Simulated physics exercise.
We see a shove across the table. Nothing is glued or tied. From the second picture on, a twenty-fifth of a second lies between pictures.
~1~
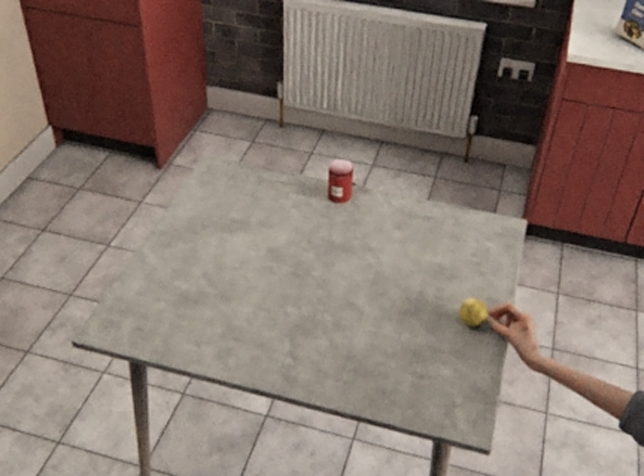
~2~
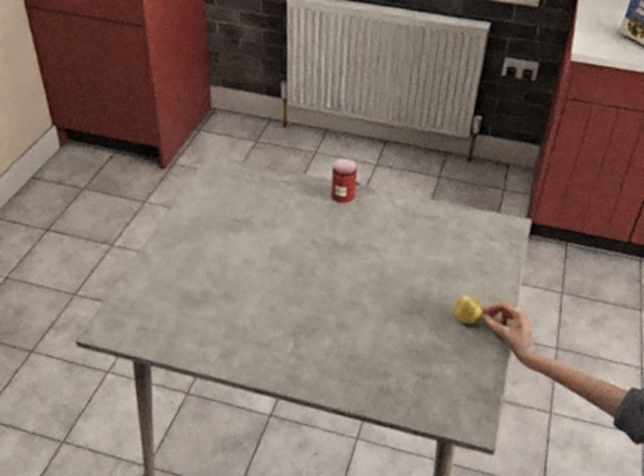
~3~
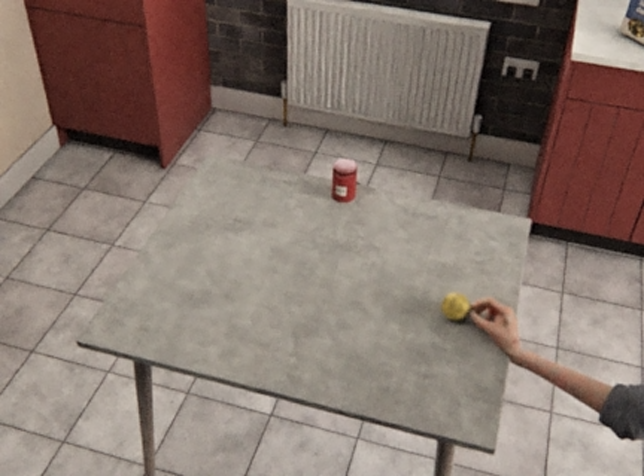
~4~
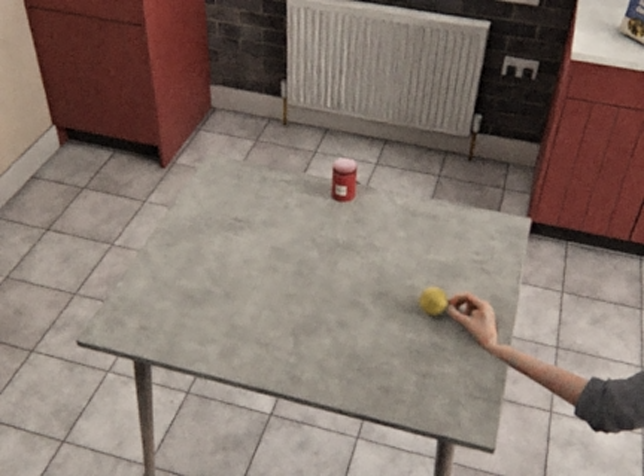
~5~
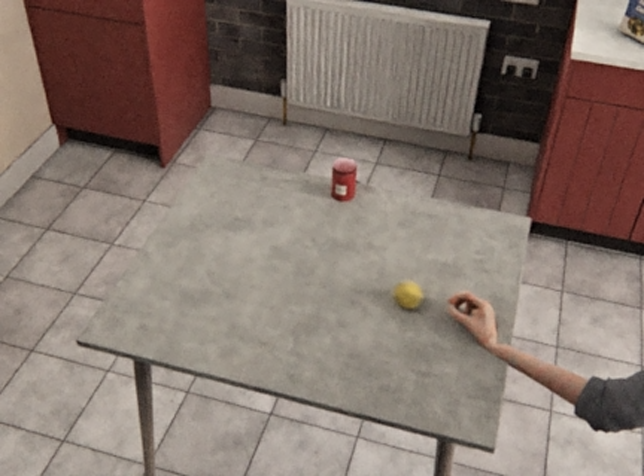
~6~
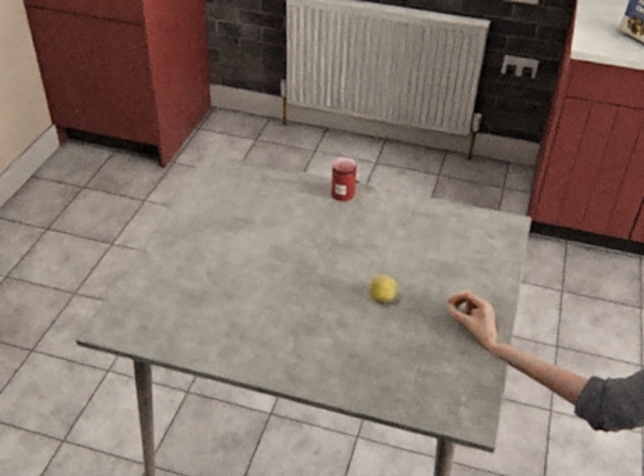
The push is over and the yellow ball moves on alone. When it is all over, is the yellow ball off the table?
The yellow ball drops to the floor.
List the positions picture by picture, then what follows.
The first picture shows under the hand; yellow ball (474, 312).
The second picture shows under the hand; yellow ball (469, 310).
The third picture shows under the hand; yellow ball (456, 307).
The fourth picture shows yellow ball (434, 301).
The fifth picture shows yellow ball (408, 295) displaced about its own width.
The sixth picture shows yellow ball (383, 289) displaced well along.
Then, 0.20 s past the last view, yellow ball displaced well along near (265, 262).
Then, 0.40 s past the last view, yellow ball displaced well along near (158, 238).
Then, 0.70 s past the last view, yellow ball now off the table.
Then, 0.90 s past the last view, things are still on the move.
Finally, off the table, yellow ball.
